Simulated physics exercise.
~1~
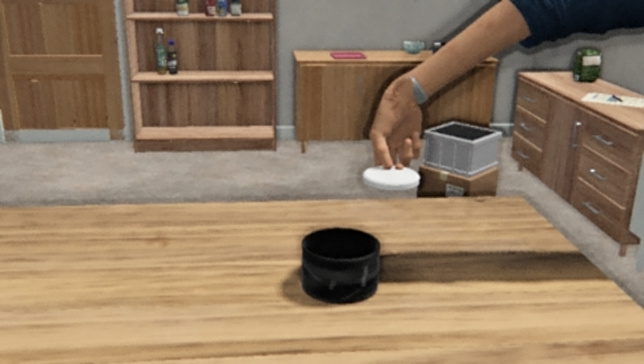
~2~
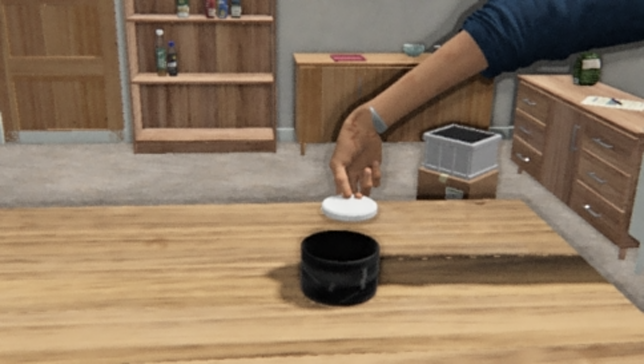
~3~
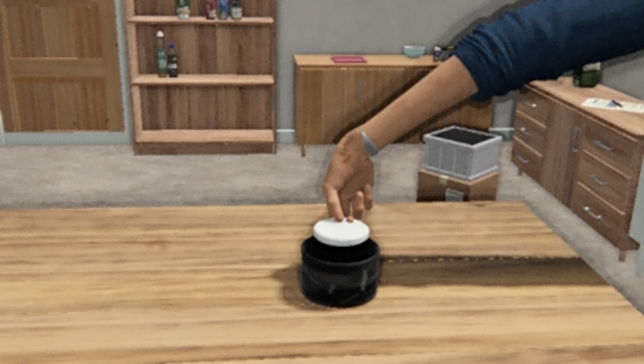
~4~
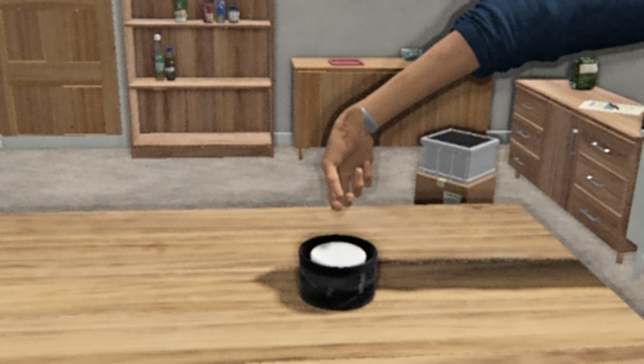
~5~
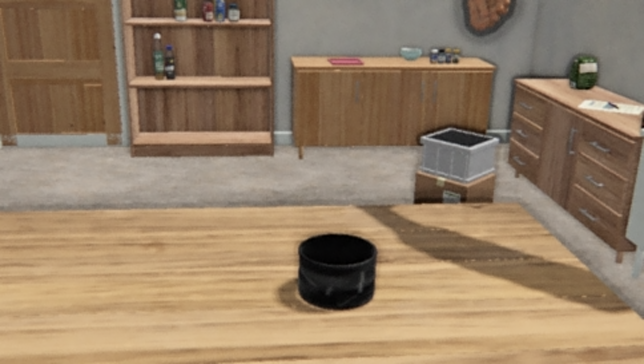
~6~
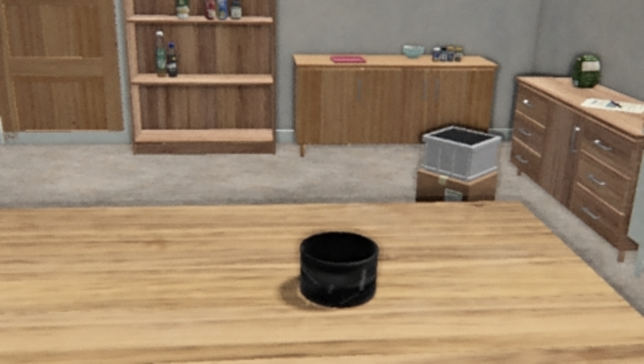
A hand carried a white lid leftward over a wooden table and lowered it onto a black, open container, then let go and drew back as the lid dropped inside, leaving the container standing there with the lid out of sight.
